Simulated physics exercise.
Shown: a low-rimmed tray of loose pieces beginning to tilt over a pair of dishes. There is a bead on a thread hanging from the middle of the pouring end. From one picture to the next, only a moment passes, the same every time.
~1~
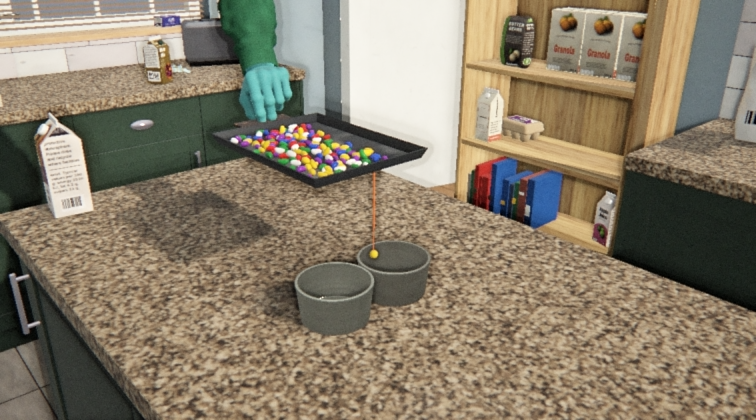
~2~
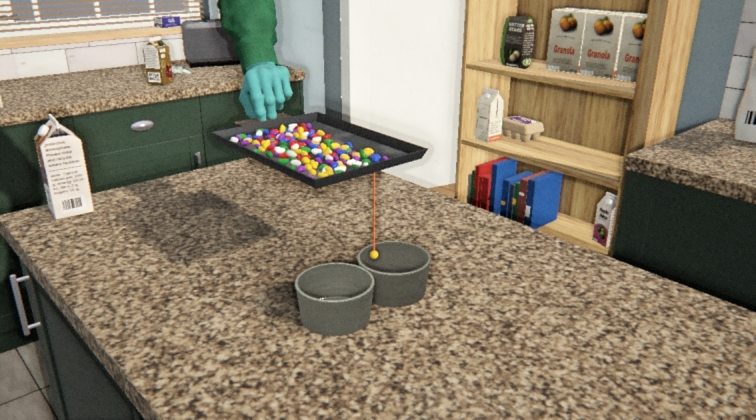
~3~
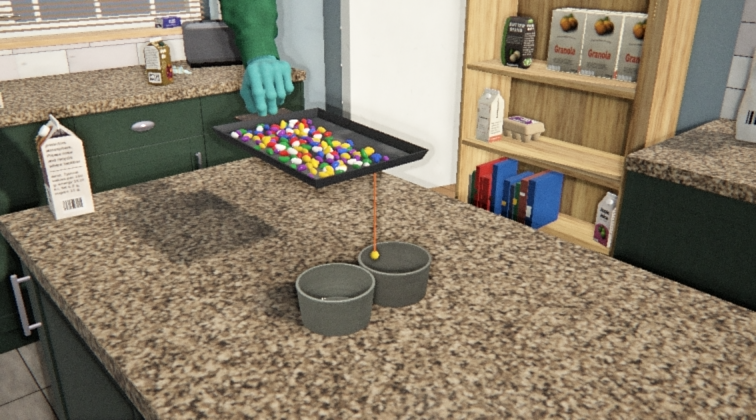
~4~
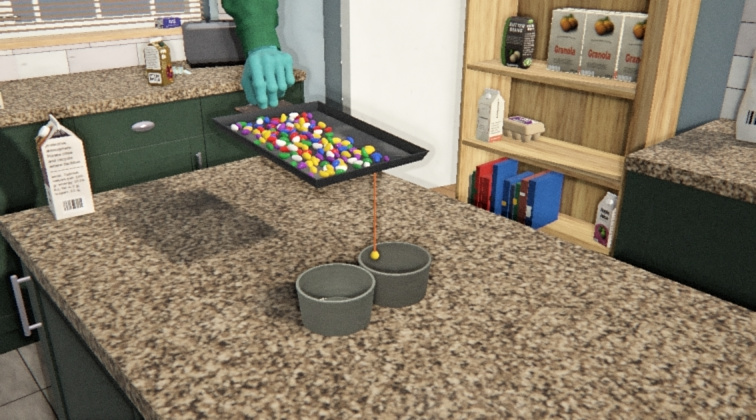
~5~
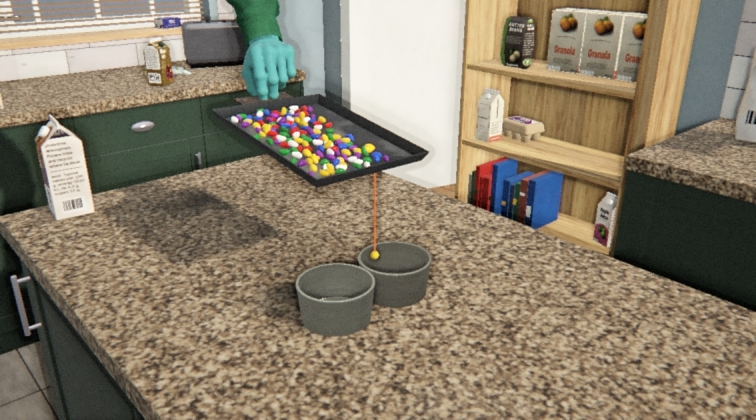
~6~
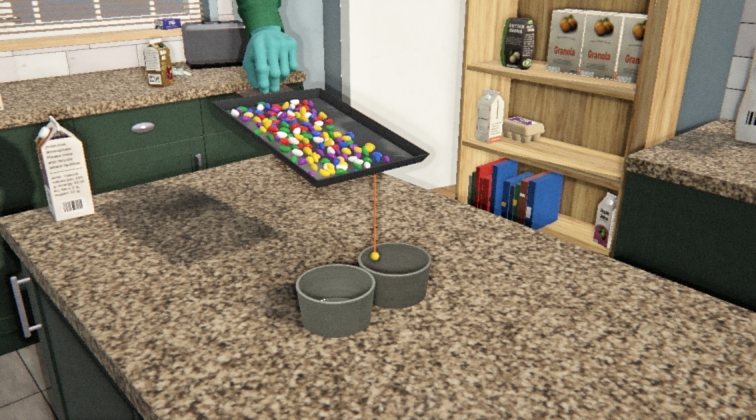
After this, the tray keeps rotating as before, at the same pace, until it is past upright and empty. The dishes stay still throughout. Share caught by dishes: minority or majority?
In the end the dishes save the lesser share of it.
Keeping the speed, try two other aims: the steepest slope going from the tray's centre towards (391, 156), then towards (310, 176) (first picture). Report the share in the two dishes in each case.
You'd see roughly 50 per cent the first time and 80 per cent the second.
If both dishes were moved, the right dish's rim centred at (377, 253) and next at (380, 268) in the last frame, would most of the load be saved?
One: Below a half. Two: Below a half.
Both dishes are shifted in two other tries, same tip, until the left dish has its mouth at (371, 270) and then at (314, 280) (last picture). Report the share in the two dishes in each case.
You'd get 50 in a hundred the first time and 0 in a hundred the second.
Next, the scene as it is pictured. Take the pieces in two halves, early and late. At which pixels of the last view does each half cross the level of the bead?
First part (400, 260), rest (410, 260).
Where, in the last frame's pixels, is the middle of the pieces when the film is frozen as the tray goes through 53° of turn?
Near (371, 152).
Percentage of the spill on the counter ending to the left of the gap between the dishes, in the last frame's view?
Left share: Close to 10 %.
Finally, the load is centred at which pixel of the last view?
(419, 311).
Just after the last frame, tray tipped steeply; almost all on the tray; just a few in the air.
A moment on, tray tipped right over; roughly a quarter on the tray; about a tenth in the left dish; about a tenth in the right dish; roughly a third outside both; roughly a quarter in the air.
Further on, tray tipped past a quarter turn; about a tenth in the left dish; roughly a quarter in the right dish; roughly two thirds outside both.
When it is over, tray tipped past a quarter turn; about a tenth in the left dish; roughly a quarter in the right dish; roughly two thirds outside both.
